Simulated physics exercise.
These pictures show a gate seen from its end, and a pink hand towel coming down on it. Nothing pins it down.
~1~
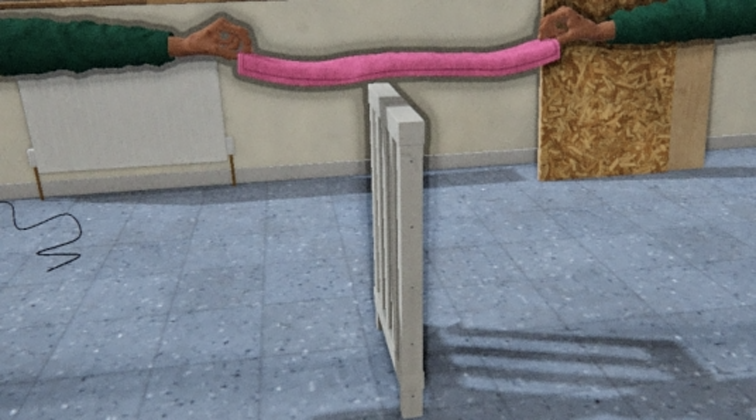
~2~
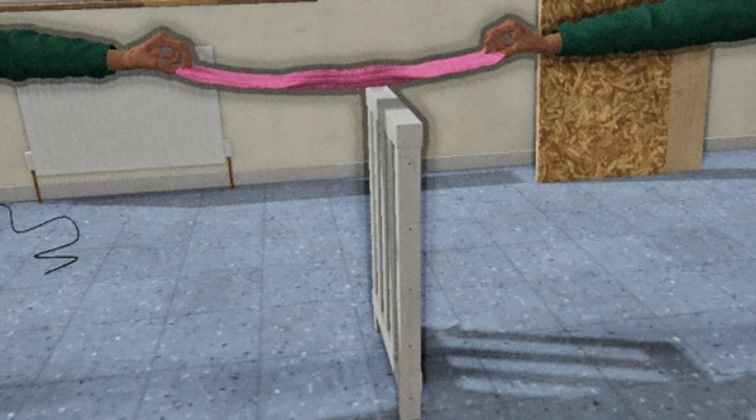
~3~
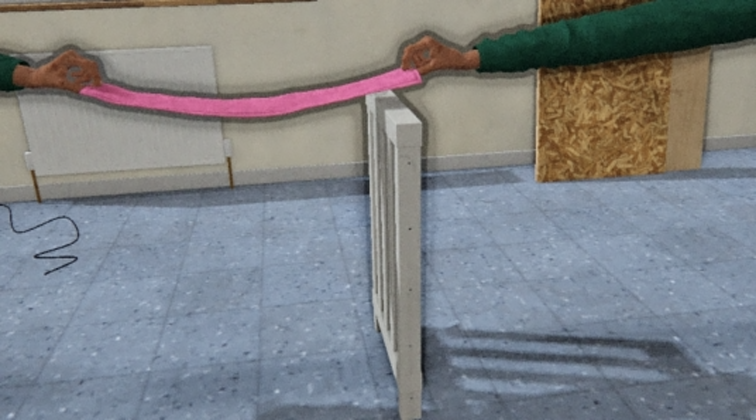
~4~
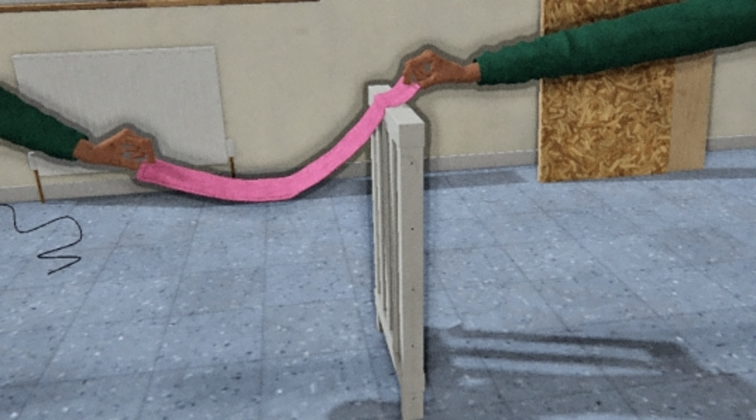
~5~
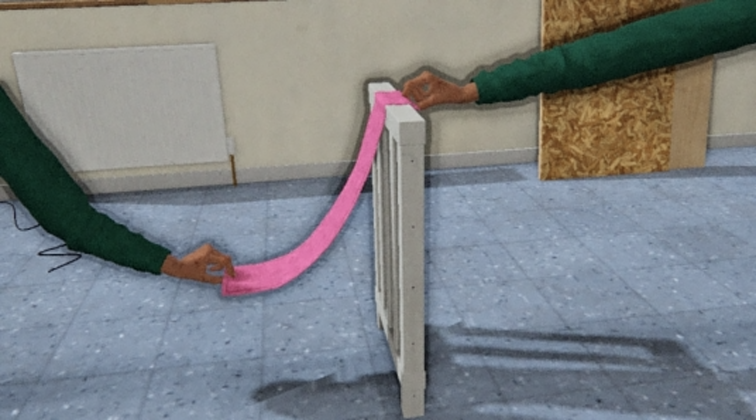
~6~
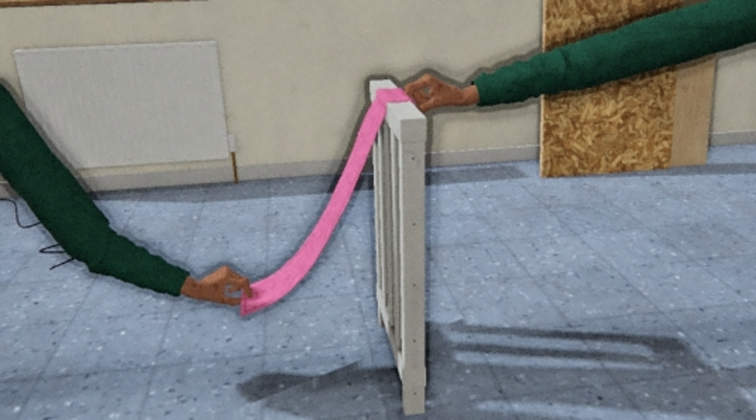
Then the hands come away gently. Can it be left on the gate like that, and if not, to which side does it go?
The pink hand towel falls on the left side.
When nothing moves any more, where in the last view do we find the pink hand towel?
At about (349, 368).
Then, 0.38 s past the final frame, hand towel clear of the top and falling near (343, 330).
Then, 0.64 s past the final frame, hand towel in a heap on the floor near (349, 367).
When it is over, hand towel in a heap on the floor near (349, 368). The pink hand towel drops leftwards.
